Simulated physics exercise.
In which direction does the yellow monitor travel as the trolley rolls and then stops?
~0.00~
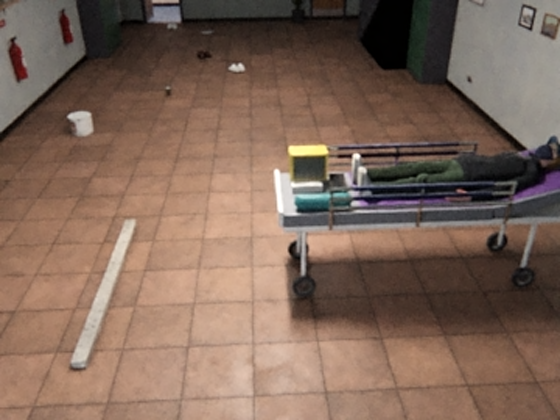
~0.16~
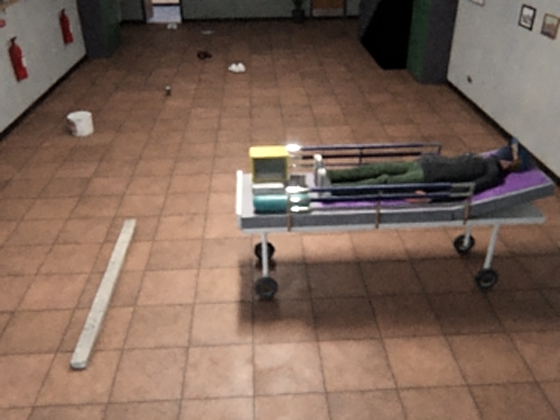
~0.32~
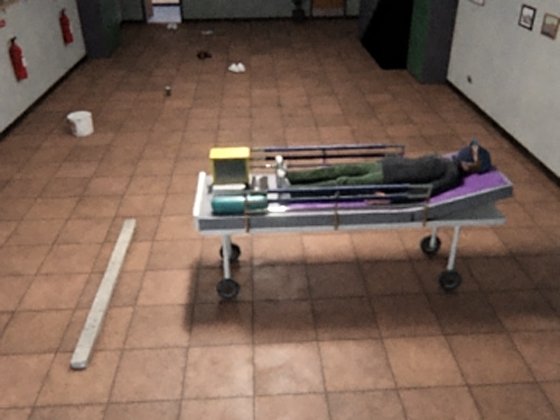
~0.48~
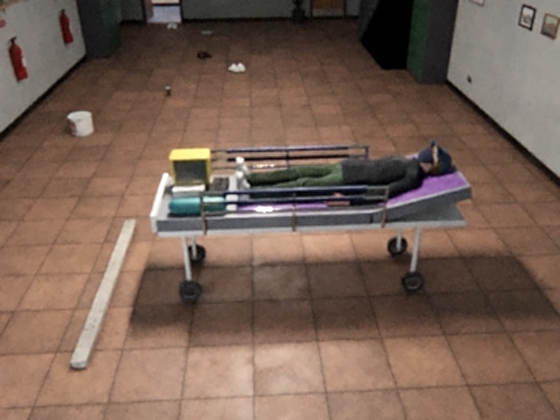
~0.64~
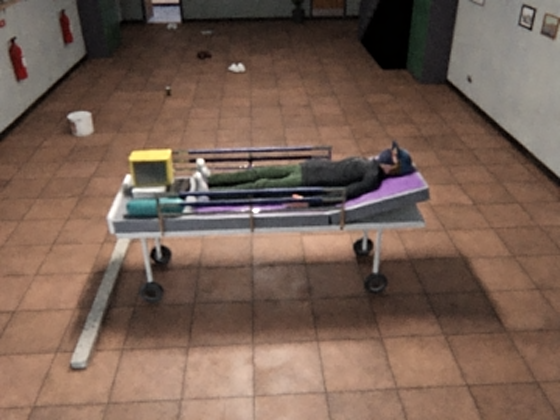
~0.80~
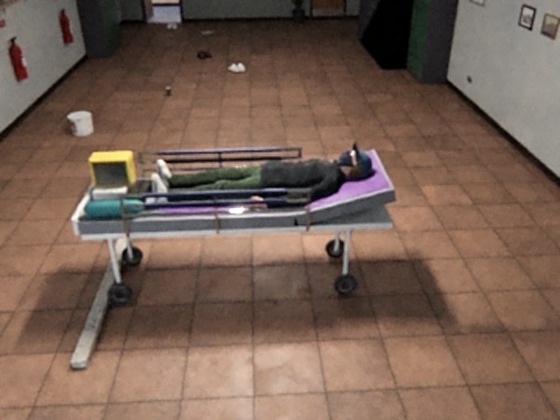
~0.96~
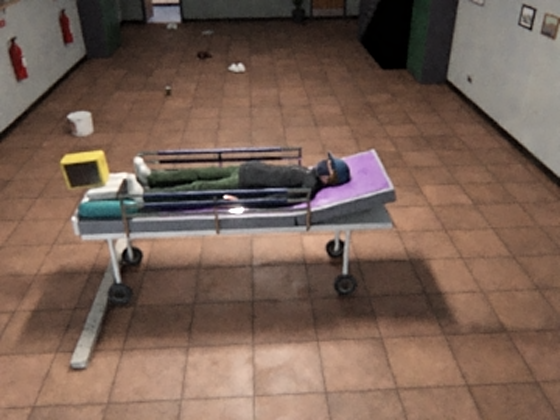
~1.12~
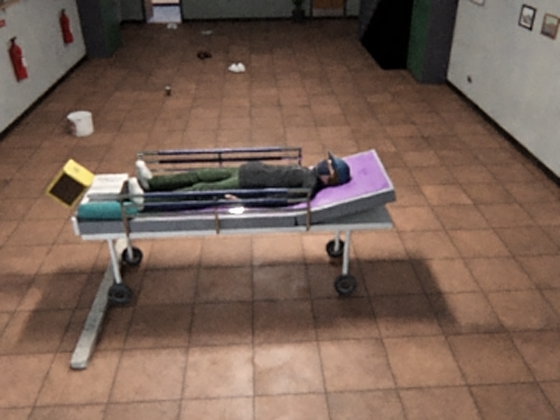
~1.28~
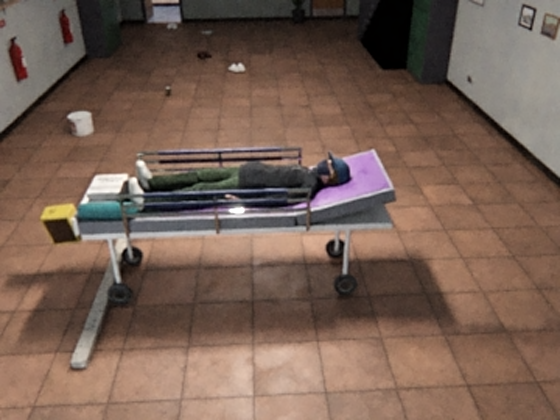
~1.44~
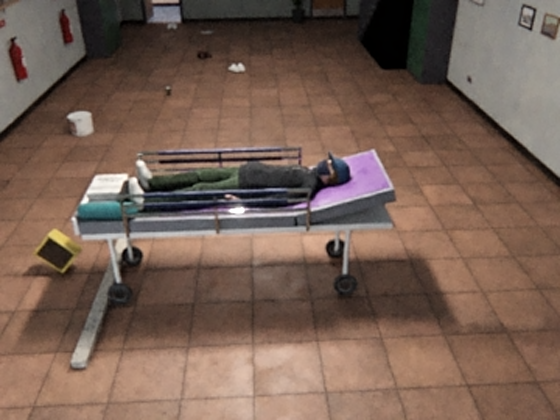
The yellow monitor moves to the left, first riding along with the trolley and then sliding off its left end and dropping.
